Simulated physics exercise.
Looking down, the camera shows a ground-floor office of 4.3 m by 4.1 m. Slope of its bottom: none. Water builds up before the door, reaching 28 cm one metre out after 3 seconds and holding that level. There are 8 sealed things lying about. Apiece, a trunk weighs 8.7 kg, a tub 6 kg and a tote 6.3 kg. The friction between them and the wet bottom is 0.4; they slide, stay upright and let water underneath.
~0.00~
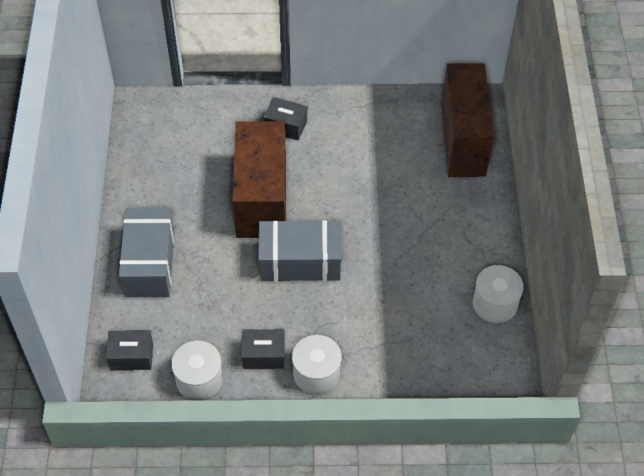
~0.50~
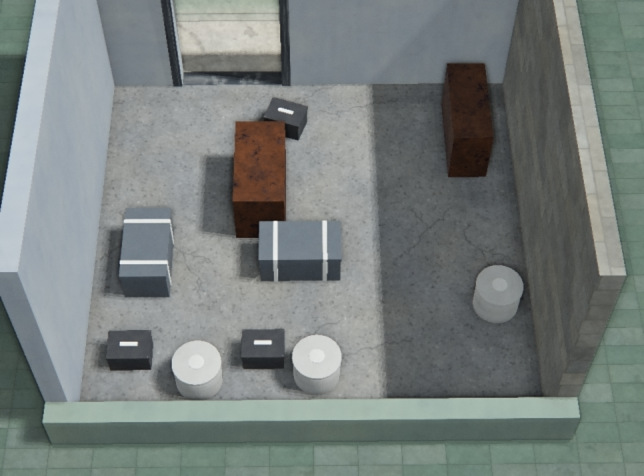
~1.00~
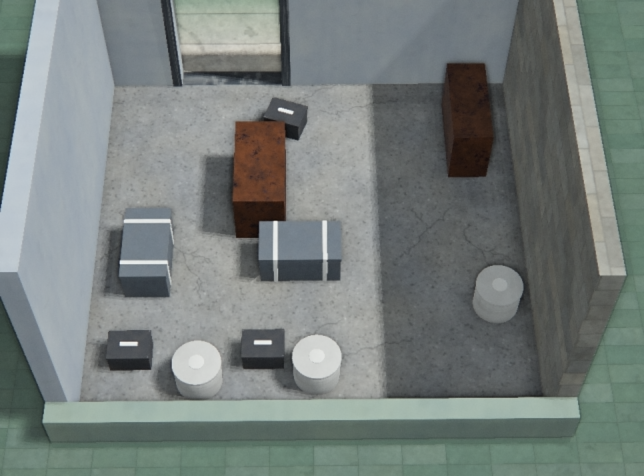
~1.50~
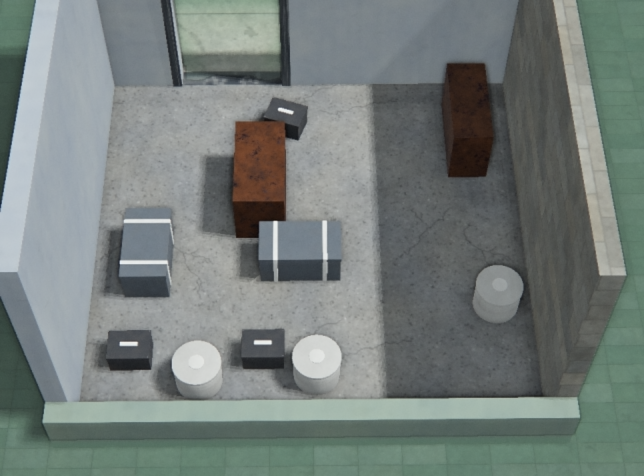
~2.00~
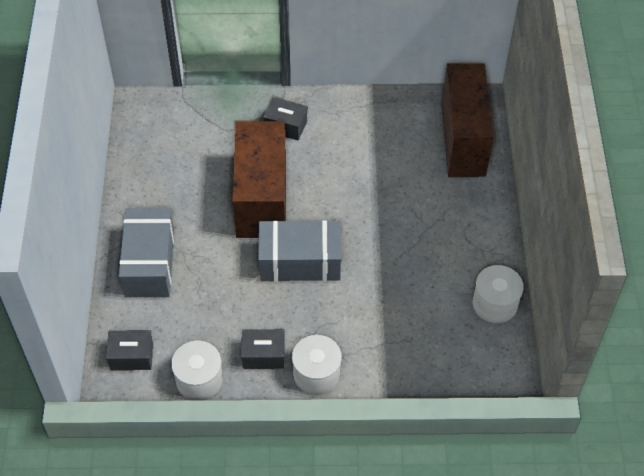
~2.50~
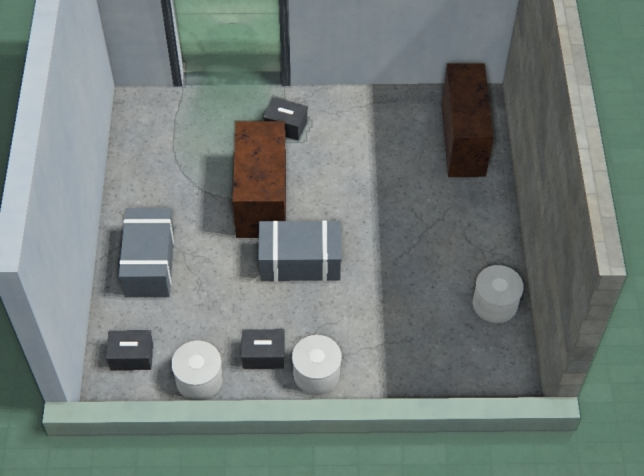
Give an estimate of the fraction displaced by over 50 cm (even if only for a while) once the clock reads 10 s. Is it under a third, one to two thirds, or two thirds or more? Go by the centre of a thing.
The share that gets pushed that far will be two thirds or higher.
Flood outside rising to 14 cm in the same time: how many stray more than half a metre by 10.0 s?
I count 4 of them in that case.
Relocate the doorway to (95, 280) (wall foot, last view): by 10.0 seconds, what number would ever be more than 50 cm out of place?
Result: 7 of them.
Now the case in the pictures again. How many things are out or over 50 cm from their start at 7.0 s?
I make it 7 by then.
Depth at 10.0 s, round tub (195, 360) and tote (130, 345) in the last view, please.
About 13 and 13 cm.
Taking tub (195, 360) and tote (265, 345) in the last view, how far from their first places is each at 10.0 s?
In that order: 300 cm, 200 cm.
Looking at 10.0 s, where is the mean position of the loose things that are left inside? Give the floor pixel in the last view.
About (398, 241).
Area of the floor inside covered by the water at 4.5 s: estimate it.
Roughly 10.5 m2.
After 3.5 s 1 of 8 are over 50 cm from their spots; 0 afloat.
After 4.5 s 2 of 8 are over 50 cm from their spots; 1 afloat.
After 7.0 s 7 of 8 are over 50 cm from their spots; 5 afloat.
After 10.0 s 7 of 8 are over 50 cm from their spots, and 7 have been at some point; 8 afloat.
